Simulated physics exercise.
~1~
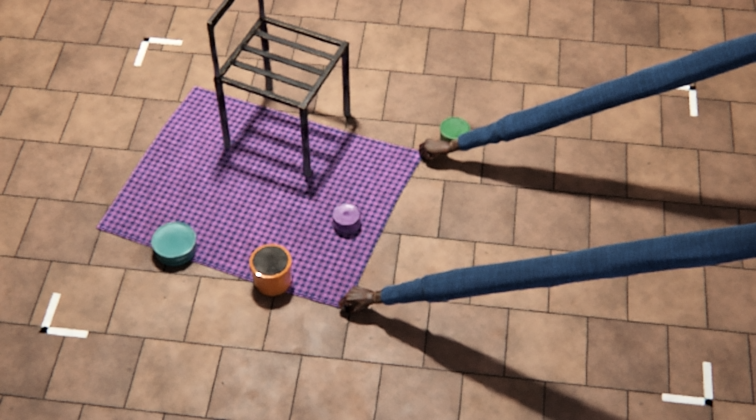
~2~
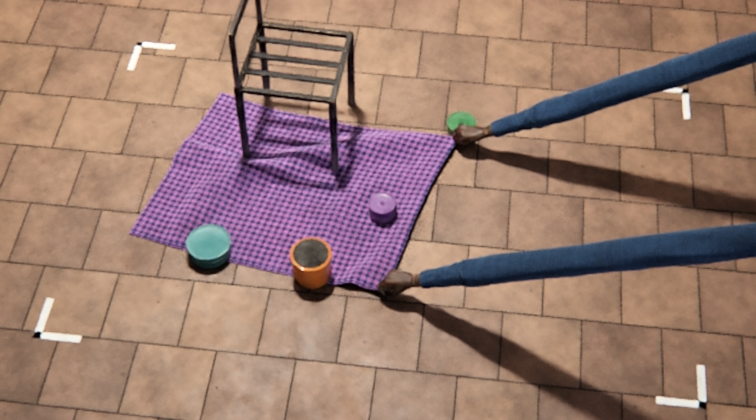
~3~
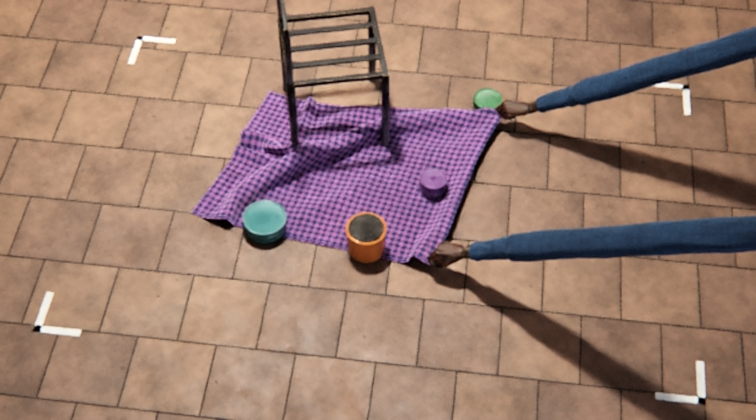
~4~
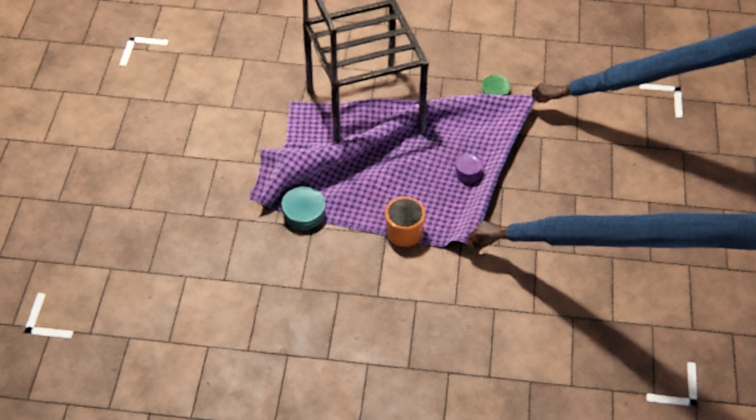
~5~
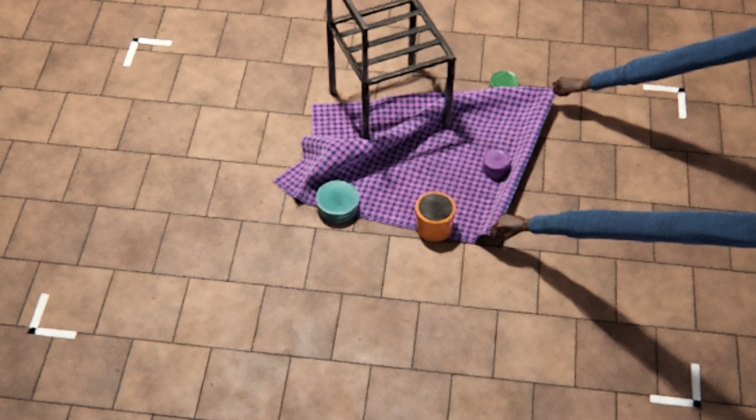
To begin with, a purple checked mat lies on a tiled floor between white corner marks, with a black chair, an orange pot, a teal bin and a small purple tub on it or at its edge, and a green bin just beyond. Two blue-sleeved arms reach in from the right and grip the mat's right corners. They pull it to the right, and the pot, bin, tub and chair all travel along. The fabric wrinkles, then bunches into folds near the chair. Finally, the mat sits crumpled farther right, everything still upright, the hands still holding its corners.
